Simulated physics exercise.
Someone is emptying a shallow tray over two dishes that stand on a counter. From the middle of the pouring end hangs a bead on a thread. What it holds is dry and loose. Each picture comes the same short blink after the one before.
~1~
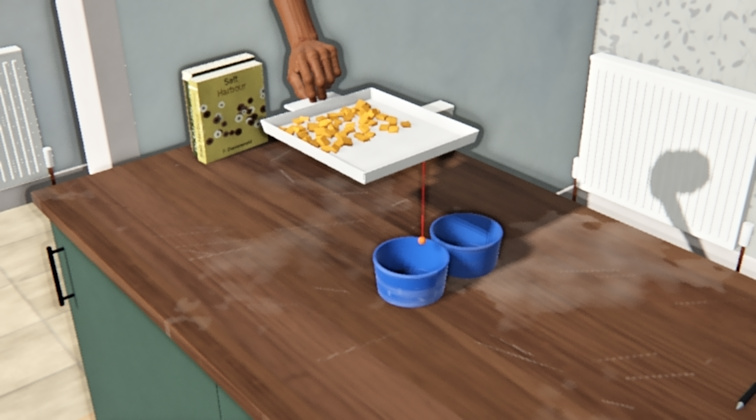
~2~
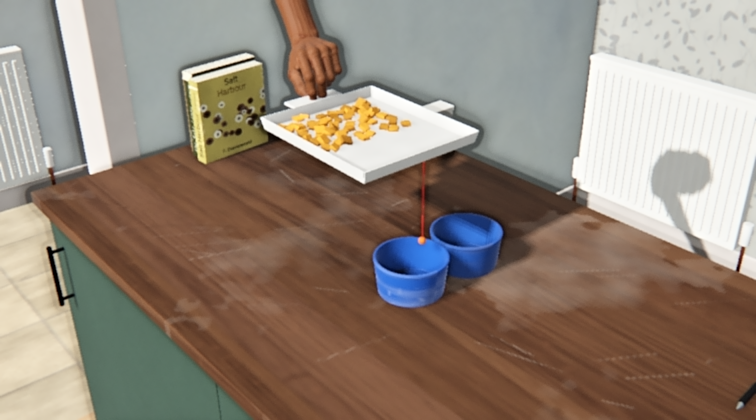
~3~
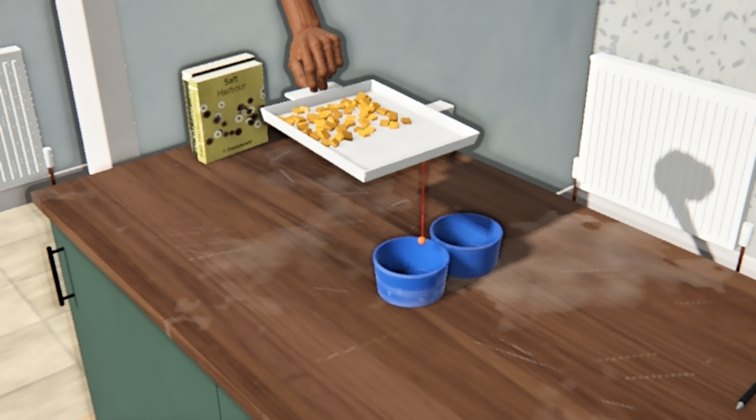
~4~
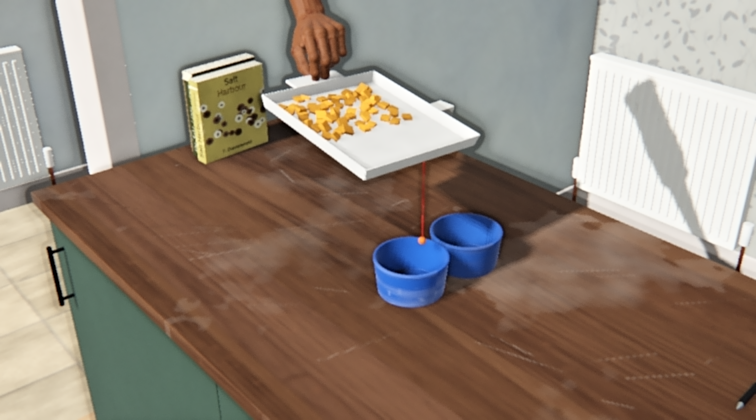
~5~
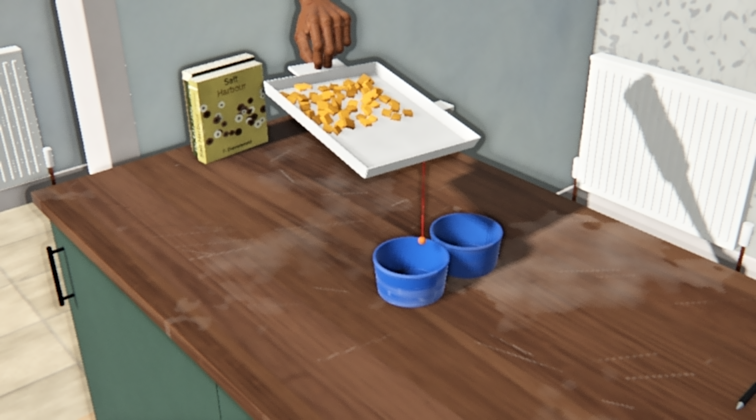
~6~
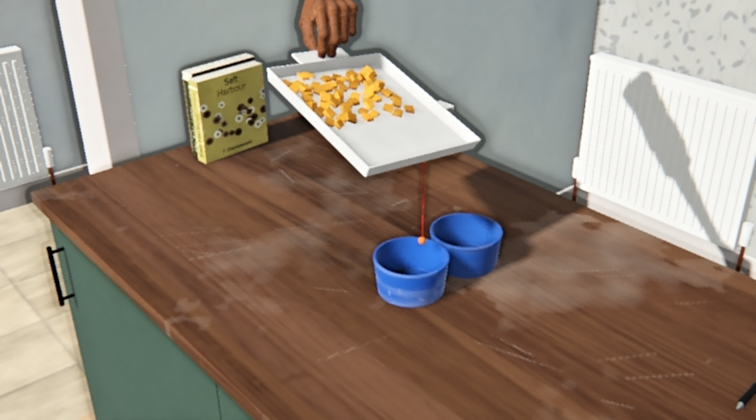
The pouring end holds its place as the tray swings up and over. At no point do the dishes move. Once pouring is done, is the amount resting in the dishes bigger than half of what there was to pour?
Yes, between them the dishes get the bulk of it.
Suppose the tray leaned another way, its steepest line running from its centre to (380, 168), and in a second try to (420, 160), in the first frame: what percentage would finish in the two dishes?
Roughly 10 percent first and 20 percent second.
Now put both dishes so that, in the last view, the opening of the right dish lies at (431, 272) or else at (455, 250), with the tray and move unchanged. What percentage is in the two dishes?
First placement: 10 per cent; second placement: 50 per cent.
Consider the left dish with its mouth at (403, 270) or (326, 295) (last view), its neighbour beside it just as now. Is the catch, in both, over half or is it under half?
Catch, run one: Past the halfway mark; run two: Below the halfway mark.
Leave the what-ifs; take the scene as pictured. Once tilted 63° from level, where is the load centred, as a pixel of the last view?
Centre estimate: (448, 145).
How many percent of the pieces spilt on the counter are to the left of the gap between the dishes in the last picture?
10 per cent, about.
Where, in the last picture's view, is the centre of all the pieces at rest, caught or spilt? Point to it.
The centre comes to rest close to (471, 263).
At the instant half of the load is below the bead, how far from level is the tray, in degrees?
That would be about 105 degrees from level.
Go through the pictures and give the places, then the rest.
Corners of the pouring end at (364, 171) and (475, 130), level; middle of the load at (334, 127), small crackers; left dish at (436, 284); right dish at (491, 257); bead on its thread at (422, 241), in the first frame.
Corners of the pouring end at (364, 171) and (475, 131), level; middle of the load at (334, 125), in the second frame.
Corners of the pouring end at (365, 170) and (475, 132), tipped barely, lowest at the right corner; middle of the load at (334, 119), in the third frame.
Corners of the pouring end at (366, 168) and (476, 134), tipped a little, lowest at the right corner; middle of the load at (335, 111), in the fourth frame.
Corners of the pouring end at (368, 167) and (477, 136), tipped a little, lowest at the right corner; middle of the load at (337, 102), in the fifth frame.
Corners of the pouring end at (369, 165) and (477, 138), tipped clearly, lowest at the right corner; middle of the load at (339, 93); left dish at (436, 284); right dish at (491, 257), in the sixth frame.
Soon, tray tipped steeply; nearly all on the tray; a small part in the air.
A while on, tray tipped past a quarter turn; about half on the tray; a stray few in the left dish; about a quarter in the right dish; about a quarter outside both.
Towards the end, tray tipped past a quarter turn; a small part in the left dish; about two thirds in the right dish; about a third outside both.
Finally, tray tipped past a quarter turn; a small part in the left dish; about two thirds in the right dish; about a third outside both.
